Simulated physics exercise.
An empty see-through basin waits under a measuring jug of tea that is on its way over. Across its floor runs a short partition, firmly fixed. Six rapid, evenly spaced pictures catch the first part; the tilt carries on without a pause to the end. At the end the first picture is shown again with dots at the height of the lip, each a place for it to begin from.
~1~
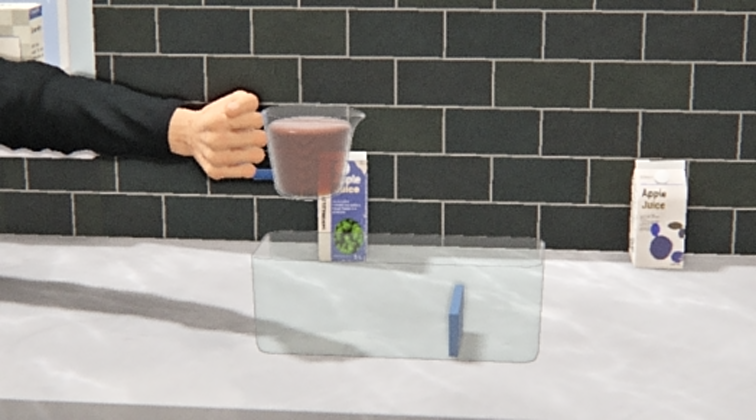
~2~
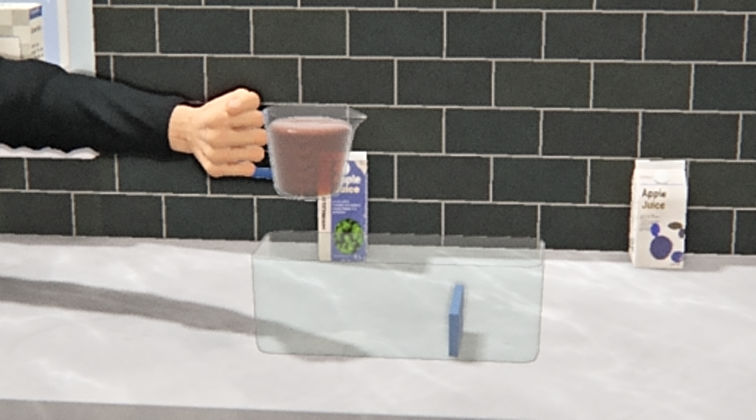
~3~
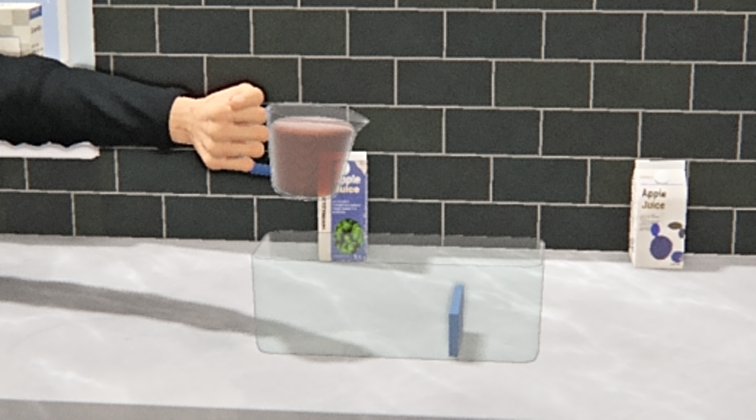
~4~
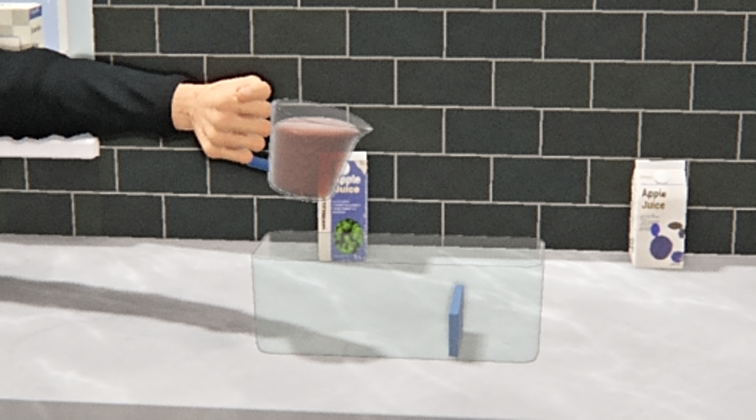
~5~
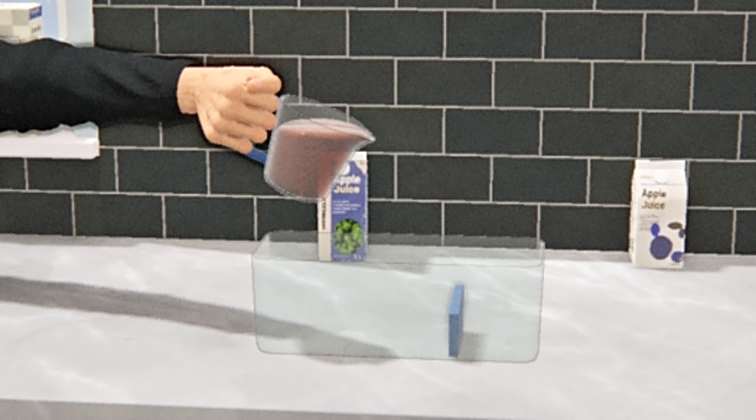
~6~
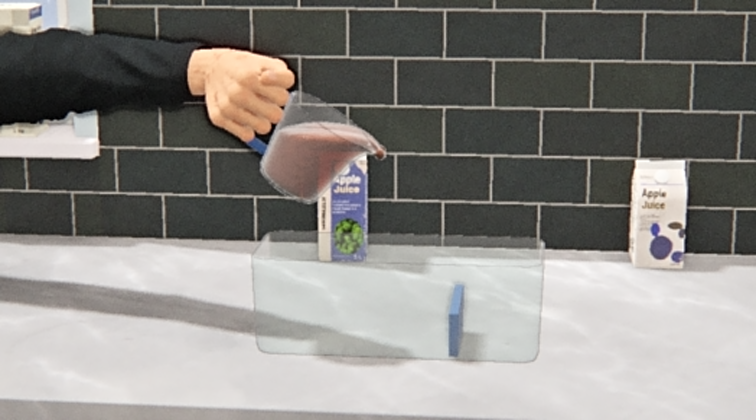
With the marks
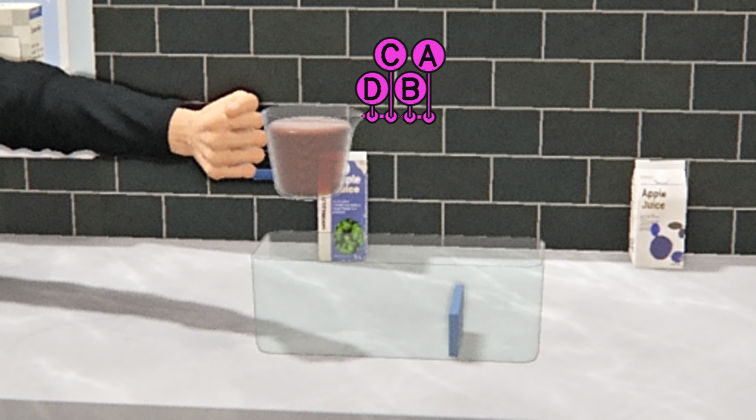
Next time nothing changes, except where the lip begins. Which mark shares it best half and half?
The best spot is B.
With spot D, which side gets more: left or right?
More ends on the left.
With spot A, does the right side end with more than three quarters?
Yes.
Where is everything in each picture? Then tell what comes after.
Upright, lip at (363, 115); basin from (257, 351) to (539, 361); top of the wall at (457, 299); nothing has left yet.
Upright, lip at (364, 117); nothing has left yet.
Tipped about 6°, lip at (367, 121); nothing has left yet.
Tipped about 13°, lip at (371, 129); nothing has left yet.
Tipped about 23°, lip at (374, 139); nothing has left yet.
Tipped about 34°, lip at (375, 152); tea is over the lip, down to (380, 156).
On the marked copy, A at (428, 117); B at (409, 116); C at (391, 116); D at (372, 116).
For spot A, about 13 % ends left of the wall and 86 % right of it.
For spot B, about 51 % ends left of the wall and 48 % right of it.
For spot C, about 88 % ends left of the wall and 11 % right of it.
For spot D, about 96 % ends left of the wall and 3 % right of it.
